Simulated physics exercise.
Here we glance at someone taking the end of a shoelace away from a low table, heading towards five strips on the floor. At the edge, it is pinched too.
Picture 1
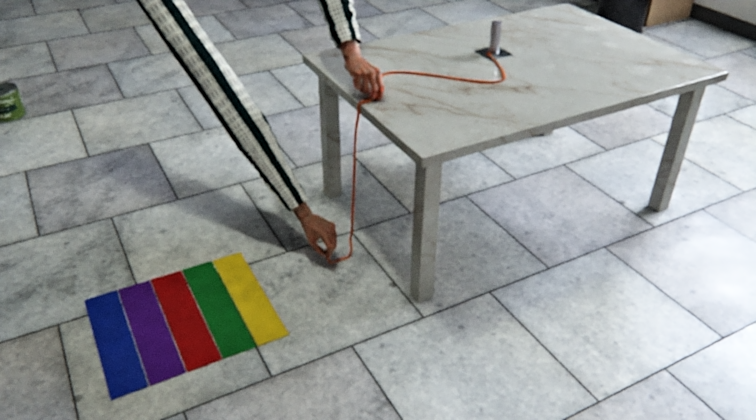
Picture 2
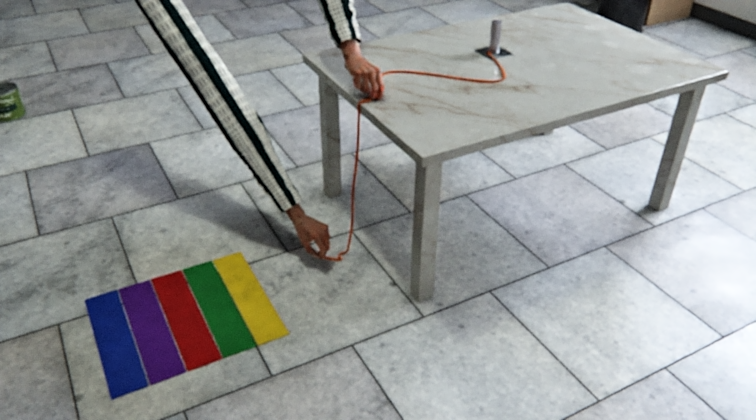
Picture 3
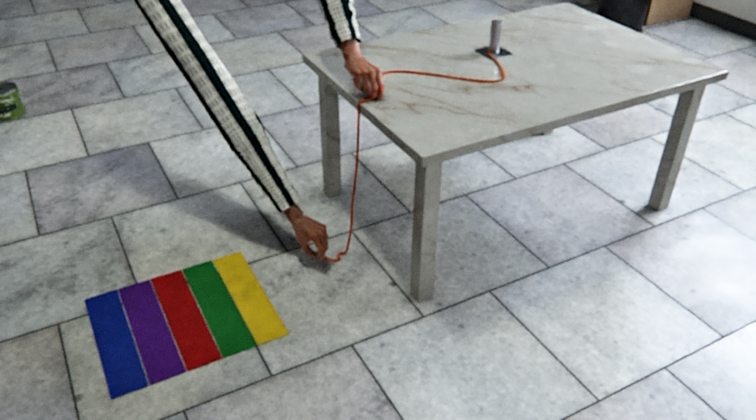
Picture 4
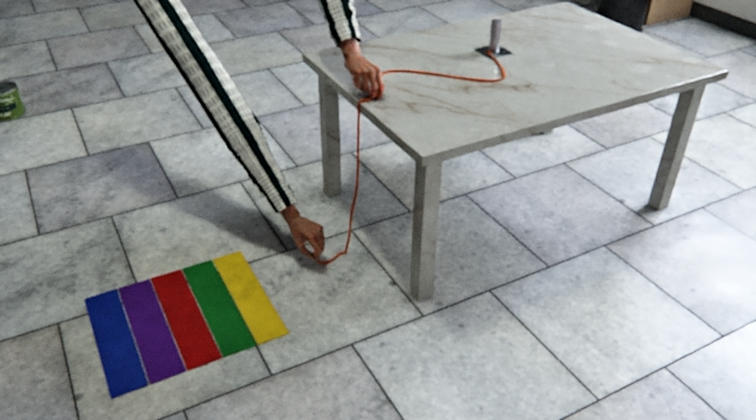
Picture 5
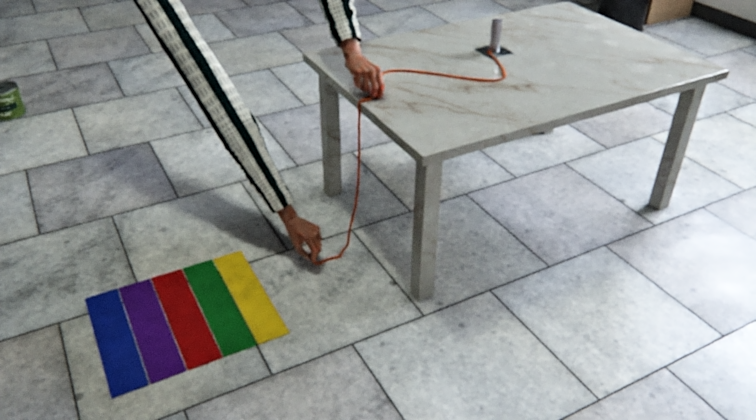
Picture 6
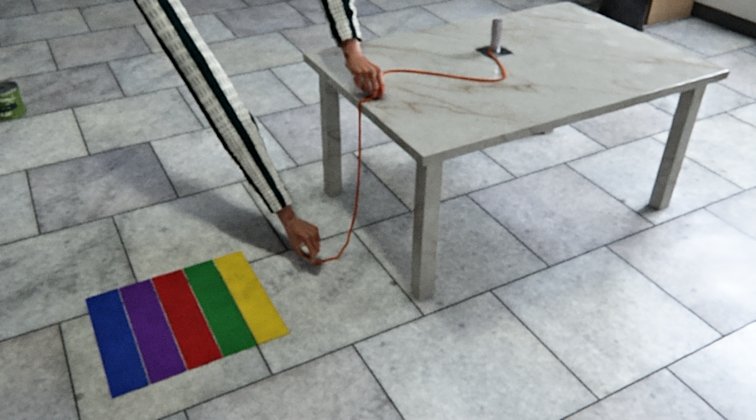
A hand near the floor drew the end of an orange shoelace slightly left, toward five coloured strips, while another hand kept it pinched at the edge of a low marble-look table.
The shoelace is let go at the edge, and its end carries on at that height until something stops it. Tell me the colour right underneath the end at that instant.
Right underneath is blue.
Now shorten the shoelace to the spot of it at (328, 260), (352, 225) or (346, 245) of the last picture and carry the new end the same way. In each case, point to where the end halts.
(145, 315), (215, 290), (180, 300).
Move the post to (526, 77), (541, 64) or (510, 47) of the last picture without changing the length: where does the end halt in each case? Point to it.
First try about (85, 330), second about (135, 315), third about (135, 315).
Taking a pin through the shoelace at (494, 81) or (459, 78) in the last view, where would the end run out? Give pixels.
Try by try, around (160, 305) and (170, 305).
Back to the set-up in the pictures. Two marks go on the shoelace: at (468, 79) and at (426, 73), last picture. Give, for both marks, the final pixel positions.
They end up at (409, 75) and (374, 86).
Soon after, end near (165, 306); over red.
Then, end near (127, 318); over blue.
At full stretch, end near (104, 326); over blue. It gets as far as the blue strip.
